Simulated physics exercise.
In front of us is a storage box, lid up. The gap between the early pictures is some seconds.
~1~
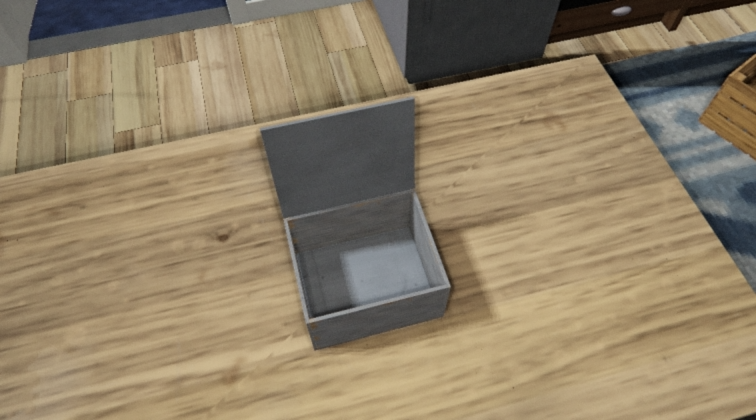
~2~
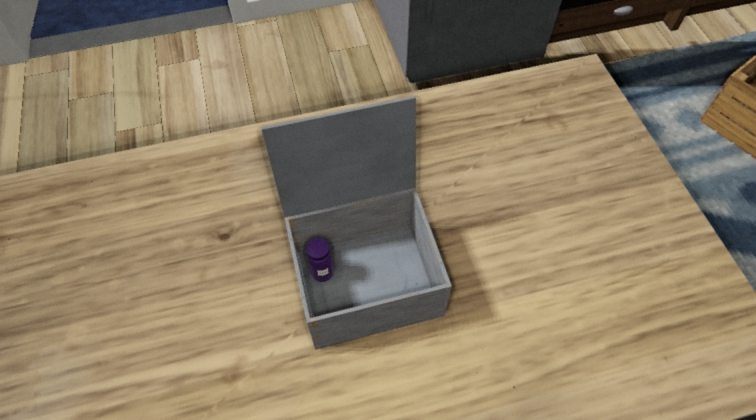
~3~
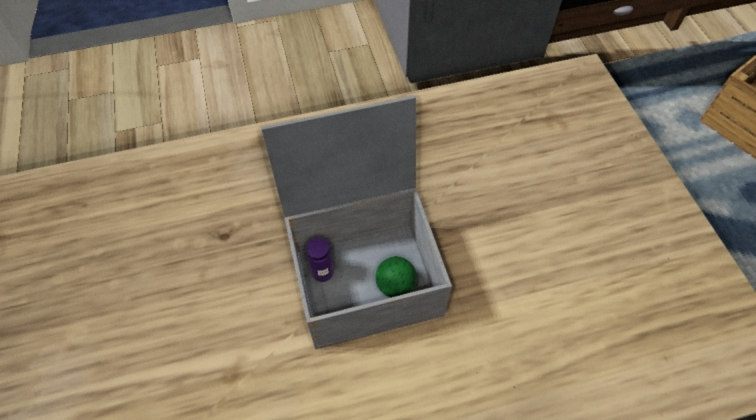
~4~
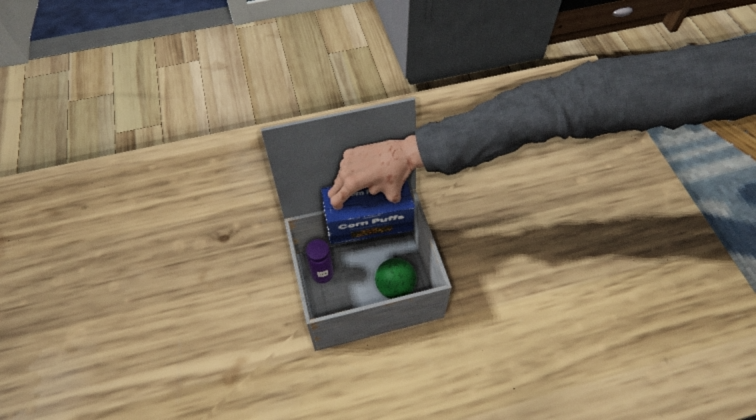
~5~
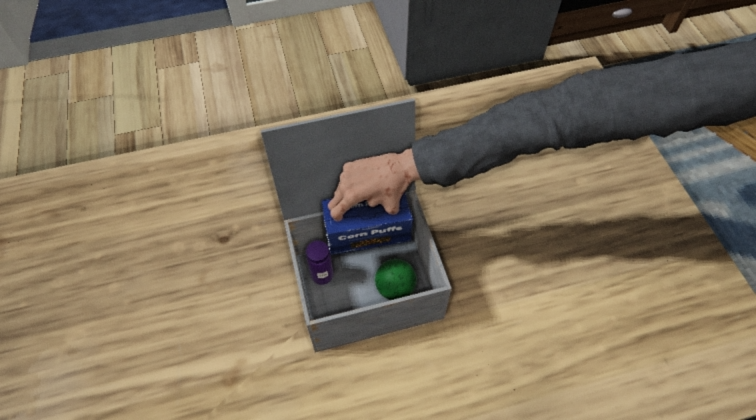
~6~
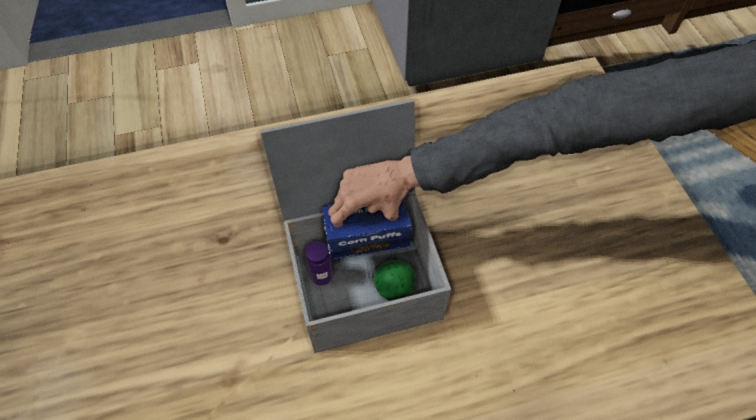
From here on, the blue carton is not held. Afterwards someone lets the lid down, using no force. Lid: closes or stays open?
The lid is going to finish down.
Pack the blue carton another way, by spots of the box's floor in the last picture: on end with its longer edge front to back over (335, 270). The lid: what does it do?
Then it closes.
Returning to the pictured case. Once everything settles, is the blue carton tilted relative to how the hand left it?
Simply put, the blue carton remains unturned.
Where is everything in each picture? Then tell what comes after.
The last thing is not in view yet, in the first frame.
The last thing is not in view yet, in the second frame.
The last thing is not in view yet; green ball (396, 277), in the third frame.
Coming down; blue carton (368, 210); green ball (396, 279), in the fourth frame.
Coming down; blue carton (367, 221); green ball (396, 280), in the fifth frame.
In place under the hand; blue carton (367, 227); green ball (395, 281), in the sixth frame.
Then, 0.40 s after the last picture, blue carton slid about its own width near (370, 251); green ball rolled a little.
Then, 1.50 s after the last picture, lid 65° above the rim; blue carton slid about its own width near (370, 250); green ball rolled a little.
Then, 2.00 s after the last picture, lid 22° above the rim; blue carton slid about its own width near (370, 250); green ball rolled a little.
At rest, lid shut; moved from the start, blue carton; the other 2 in place. Seen from the same camera at the end, blue carton near (370, 250).
